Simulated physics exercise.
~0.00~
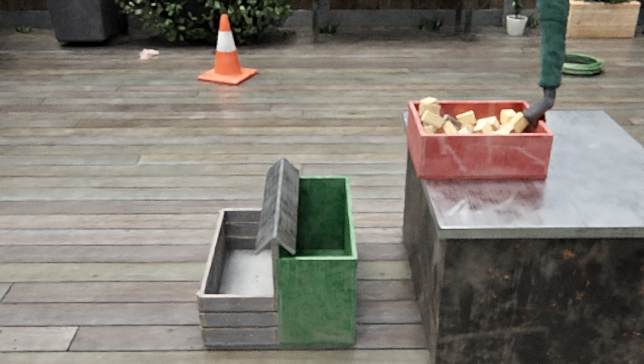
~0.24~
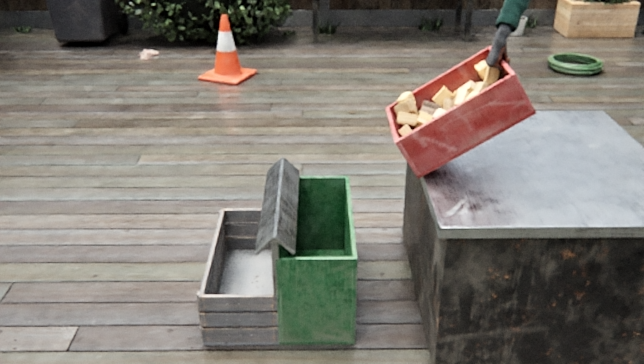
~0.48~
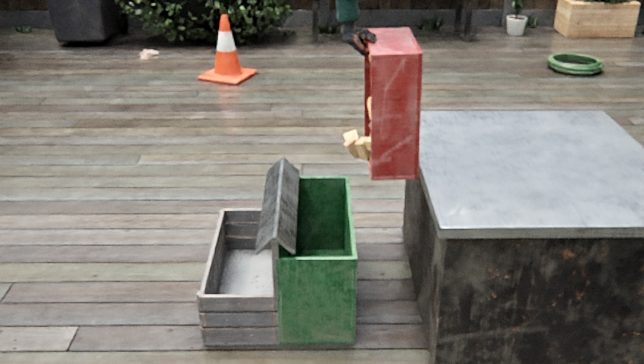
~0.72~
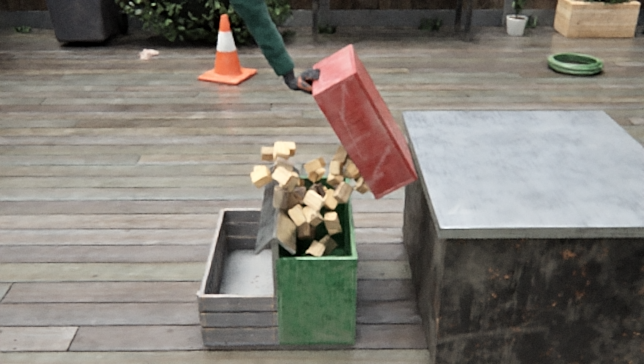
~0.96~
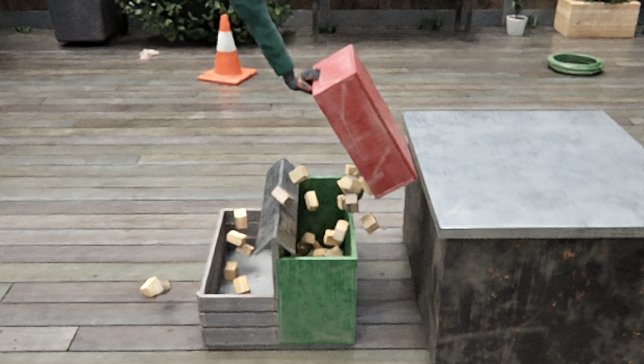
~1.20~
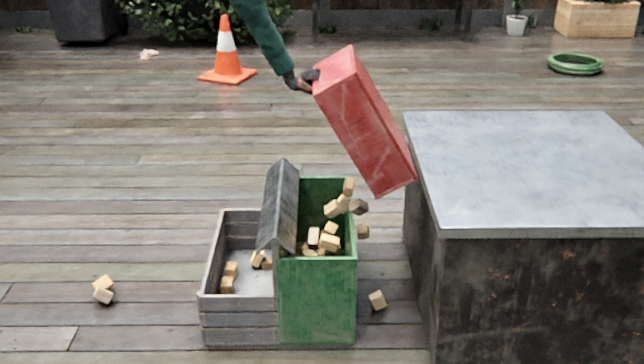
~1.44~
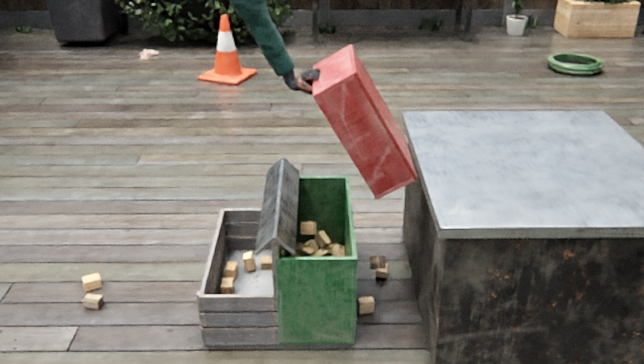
A gloved hand tips a red tote, spilling wooden blocks mostly into the green tub.
